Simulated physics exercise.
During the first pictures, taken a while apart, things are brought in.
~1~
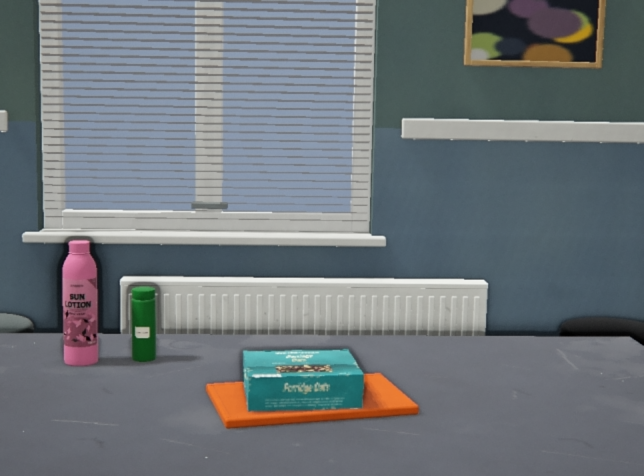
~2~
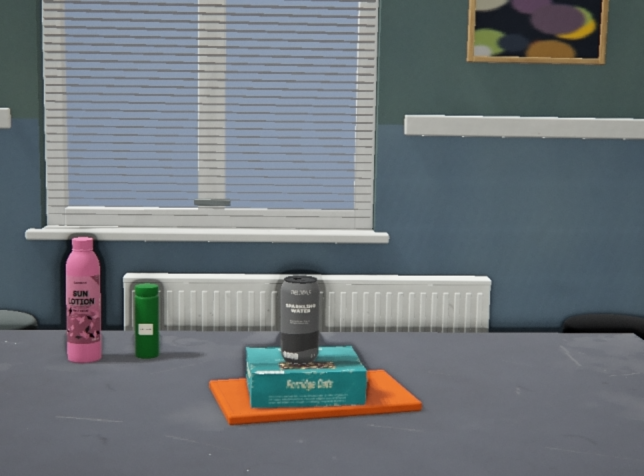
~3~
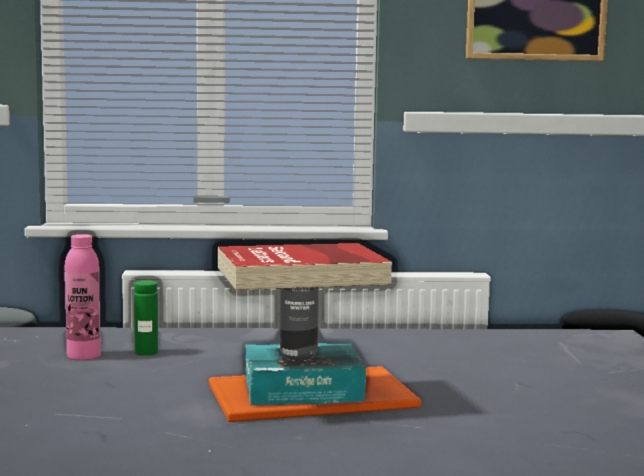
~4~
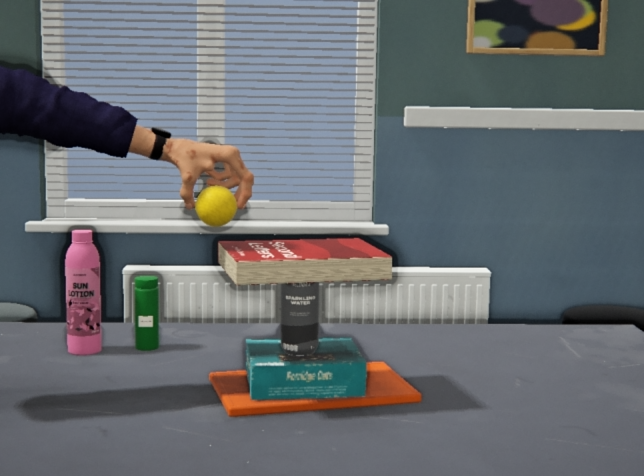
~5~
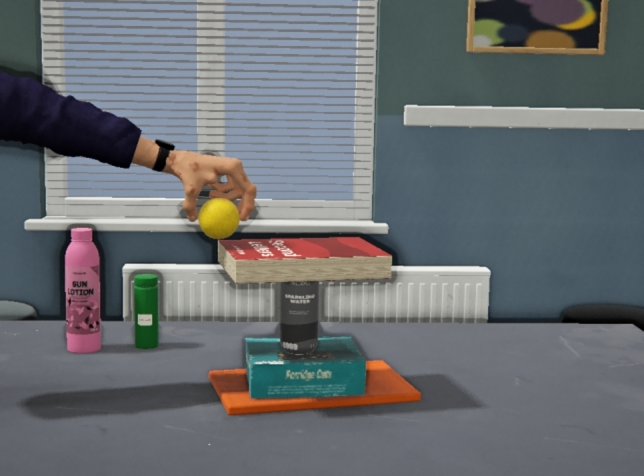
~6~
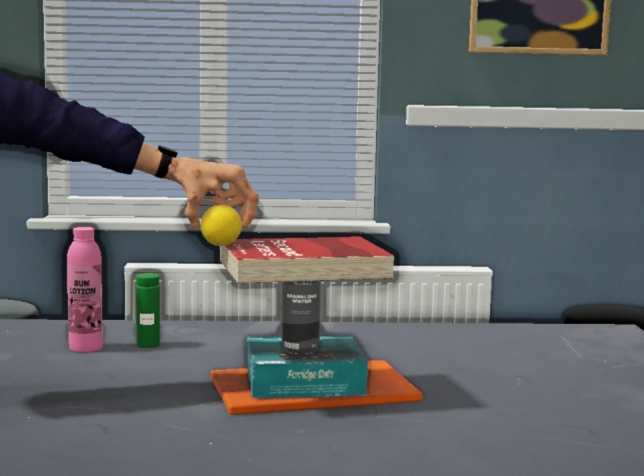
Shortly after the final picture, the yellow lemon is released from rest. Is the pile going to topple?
Yes, it topples.
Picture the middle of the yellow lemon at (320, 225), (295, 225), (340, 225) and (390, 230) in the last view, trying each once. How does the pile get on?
On the first try the pile remains standing, on the second it remains standing, on the third it remains standing and on the fourth it topples.
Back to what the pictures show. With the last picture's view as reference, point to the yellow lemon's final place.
Roughly at pixel (169, 379).
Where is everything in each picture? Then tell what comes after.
In the first picture, the last thing is not in view yet; orange tray (310, 399).
In the second picture, the last thing is not in view yet.
In the third picture, the last thing is not in view yet; turquoise packet (303, 372).
The fourth picture shows on its way; yellow lemon (216, 207); orange tray (313, 387).
The fifth picture shows on its way; yellow lemon (219, 219); red book (302, 258).
The sixth picture shows in place under the hand; yellow lemon (221, 225); turquoise packet (305, 366).
Then, 0.40 s past the last view, yellow lemon now fallen.
Then, 0.60 s past the last view, things are still on the move.
Finally, fallen, yellow lemon; the other 6 still in place. Final places as the last picture's camera would see them, yellow lemon near (169, 379). The pile gives way.
